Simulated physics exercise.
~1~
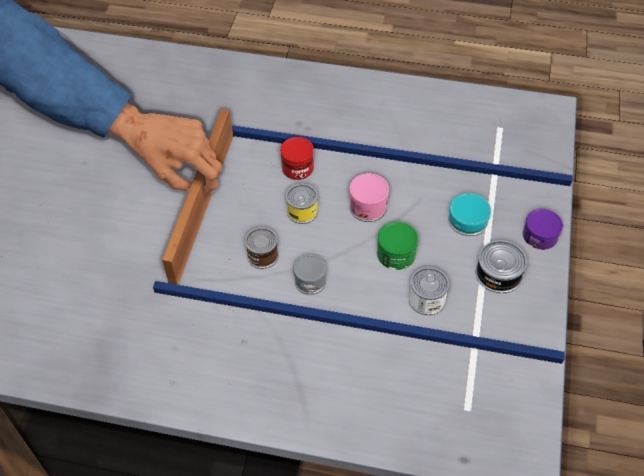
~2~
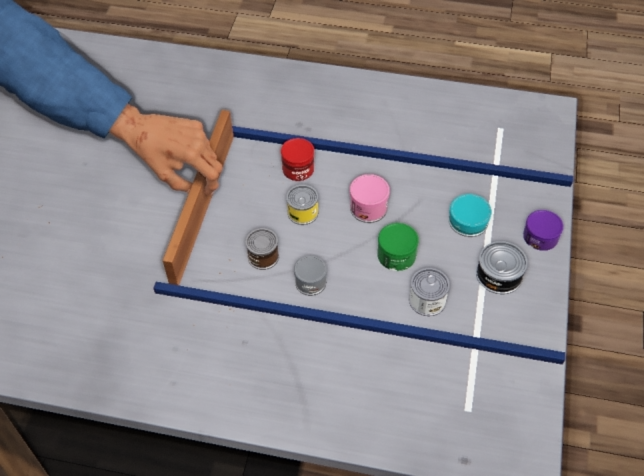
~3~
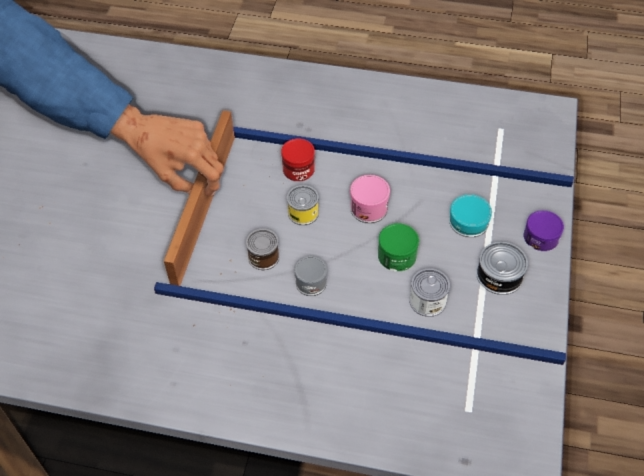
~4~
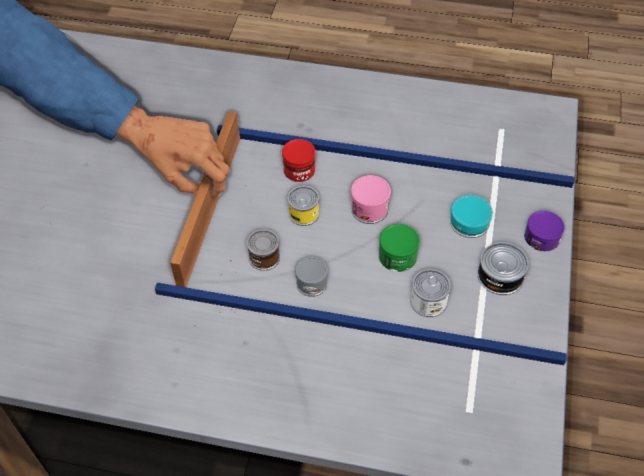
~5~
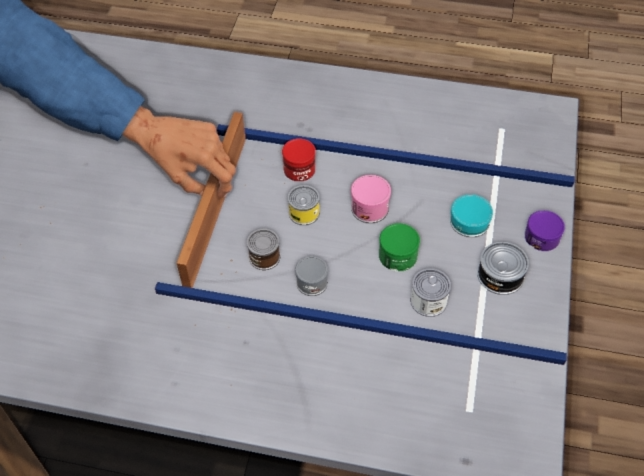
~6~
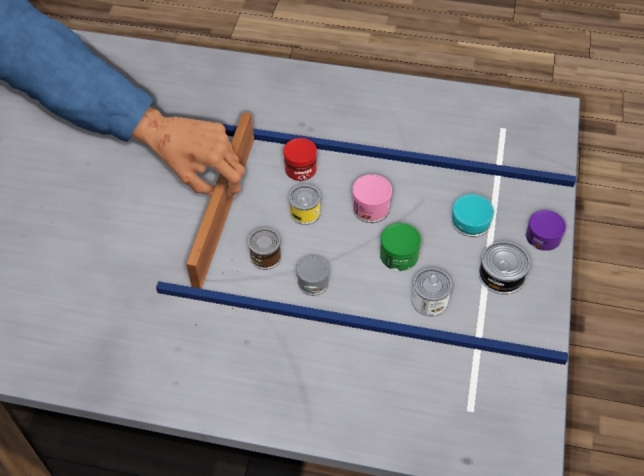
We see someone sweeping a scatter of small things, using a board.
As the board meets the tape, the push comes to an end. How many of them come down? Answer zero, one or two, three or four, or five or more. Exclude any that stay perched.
One or two.
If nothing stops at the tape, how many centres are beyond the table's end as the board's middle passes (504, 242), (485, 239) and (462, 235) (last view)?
Past-the-end tally - position 1: 1, position 2: 1, position 3: 0.
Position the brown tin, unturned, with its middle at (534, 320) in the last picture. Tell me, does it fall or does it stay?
The brown tin remains up.
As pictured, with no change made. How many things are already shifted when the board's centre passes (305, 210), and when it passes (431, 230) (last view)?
Counts: 4 and 9.
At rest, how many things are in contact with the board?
6 in contact.
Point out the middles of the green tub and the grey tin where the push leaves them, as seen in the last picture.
Roughly (508, 266); the other one roughly (498, 324).
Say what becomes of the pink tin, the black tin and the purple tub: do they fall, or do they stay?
Check the pink tin: It does not drop. The black tin does not drop. The purple tub falls away.
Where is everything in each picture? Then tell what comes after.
The first frame shows purple tub (542, 229); black tin (501, 267); turquoise tin (469, 215); board (201, 193); tape (486, 252).
The second frame shows black tin (501, 268); pink tin (369, 199).
The third frame shows turquoise tin (470, 216); grey tin (311, 276).
The fourth frame shows purple tub (544, 231); brown tin (264, 250).
The fifth frame shows black tin (503, 268); white tin (430, 293).
The sixth frame shows purple tub (545, 231); black tin (504, 268); turquoise tin (472, 216); board (223, 197); tape (489, 253).
Soon after, none off yet; purple tub at rest near (545, 231); black tin at rest near (504, 268); turquoise tin at rest near (472, 216).
Then, none off yet; purple tub at rest near (545, 231); black tin moved a little near (519, 271); turquoise tin moved about its own width near (505, 221).
By the end, the number that fall off is one or two; fallen, purple tub.
